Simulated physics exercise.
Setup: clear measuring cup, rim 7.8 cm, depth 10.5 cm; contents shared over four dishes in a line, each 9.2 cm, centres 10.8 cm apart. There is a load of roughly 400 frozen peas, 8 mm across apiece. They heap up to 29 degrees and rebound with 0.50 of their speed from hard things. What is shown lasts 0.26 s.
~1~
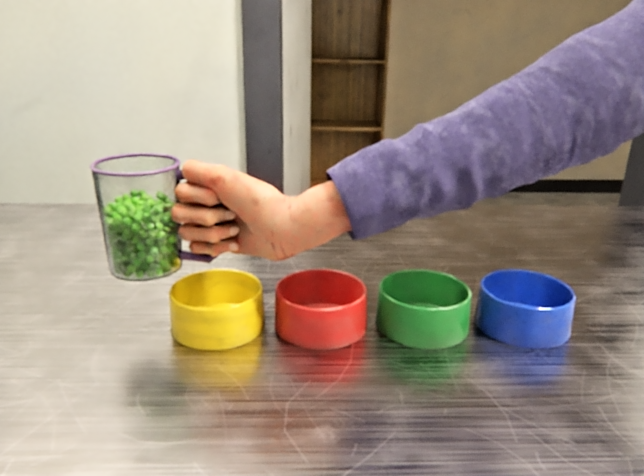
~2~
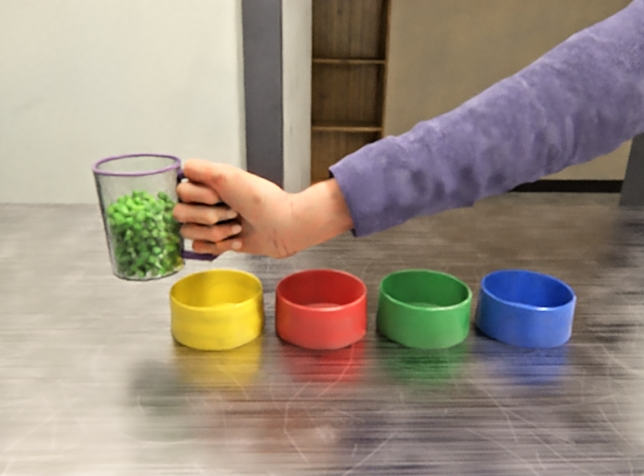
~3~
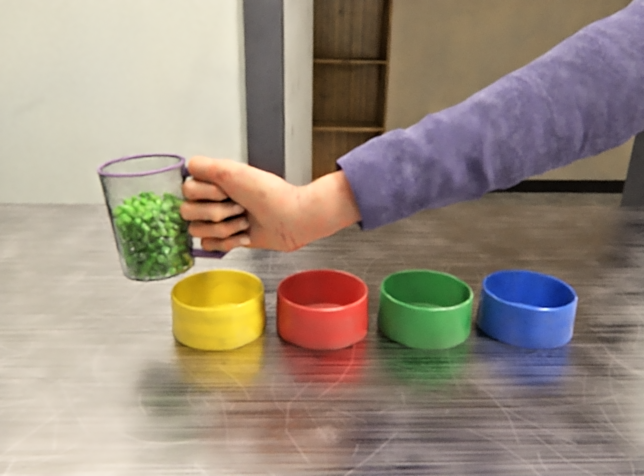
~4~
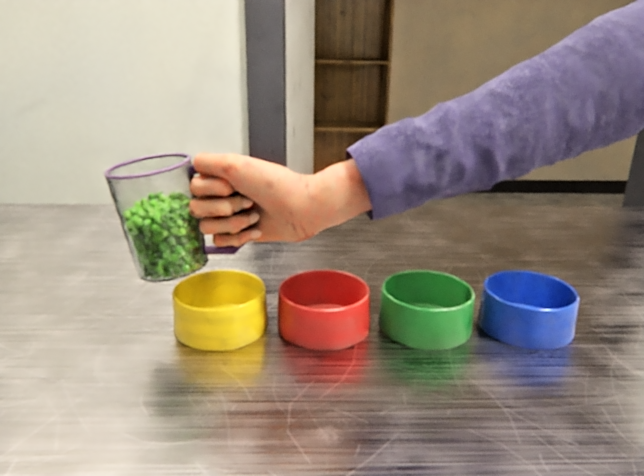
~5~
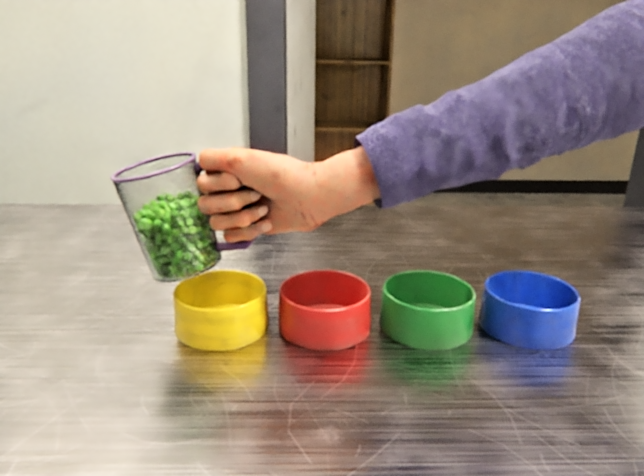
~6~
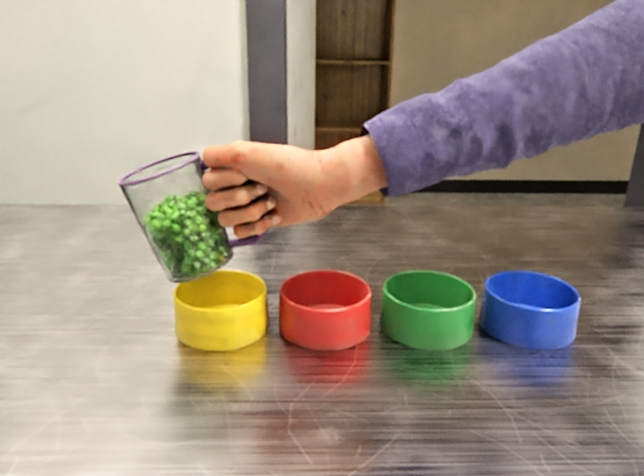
A hand holding a clear cup of green peas moves slightly right, gradually tilting it.
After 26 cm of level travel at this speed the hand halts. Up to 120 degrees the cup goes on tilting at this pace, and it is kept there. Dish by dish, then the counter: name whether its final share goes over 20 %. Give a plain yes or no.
Red dish - yes, blue dish - no, green dish - no, yellow dish - no, counter - no.
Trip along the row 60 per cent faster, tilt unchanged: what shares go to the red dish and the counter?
Red: 90; counter: 10.
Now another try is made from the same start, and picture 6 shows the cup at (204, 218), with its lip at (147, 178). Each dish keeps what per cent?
Per cent kept: Red 90; blue 0; green 0; yellow 0.
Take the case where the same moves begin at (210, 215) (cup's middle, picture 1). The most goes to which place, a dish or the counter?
Top spot: Green.
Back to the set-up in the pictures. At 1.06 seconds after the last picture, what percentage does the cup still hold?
About 75 per cent.
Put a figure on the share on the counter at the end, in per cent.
The share comes to some 10 percent.
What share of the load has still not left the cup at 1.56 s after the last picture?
About 0 percent of the load.
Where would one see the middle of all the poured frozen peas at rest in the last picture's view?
Est. centre at rest: (329, 305) px.
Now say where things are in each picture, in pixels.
Cup at (141, 217), tilt 0 degrees, lip at (94, 164), moved 0.0 cm; middle of the pieces at (141, 232); yellow dish at (216, 288); red dish at (321, 289); green dish at (425, 289); blue dish at (527, 289), in the first picture.
Cup at (144, 217), tilt 1 degrees, lip at (96, 164), moved 0.2 cm; middle of the pieces at (143, 232), in the second picture.
Cup at (151, 217), tilt 4 degrees, lip at (101, 167), moved 0.8 cm; middle of the pieces at (151, 232), in the third picture.
Cup at (161, 217), tilt 9 degrees, lip at (108, 171), moved 1.6 cm; middle of the pieces at (163, 233), in the fourth picture.
Cup at (171, 218), tilt 13 degrees, lip at (115, 176), moved 2.5 cm; middle of the pieces at (174, 233), in the fifth picture.
Cup at (181, 218), tilt 18 degrees, lip at (121, 180), moved 3.3 cm; middle of the pieces at (184, 233); yellow dish at (221, 289); red dish at (325, 289); green dish at (429, 290); blue dish at (532, 290), in the sixth picture.
Then, 0.63 s after the last picture, tilt 76 degrees; cup holds 100 %.
Then, 1.06 s after the last picture, tilt 116 degrees; cup holds 75 %, red 20 %.
Then, 1.56 s after the last picture, tilt 120 degrees; cup holds 0 %, red 90 %.
In the end, red 90 %, blue 0 %, green 0 %, yellow 0 %, counter 10 %.
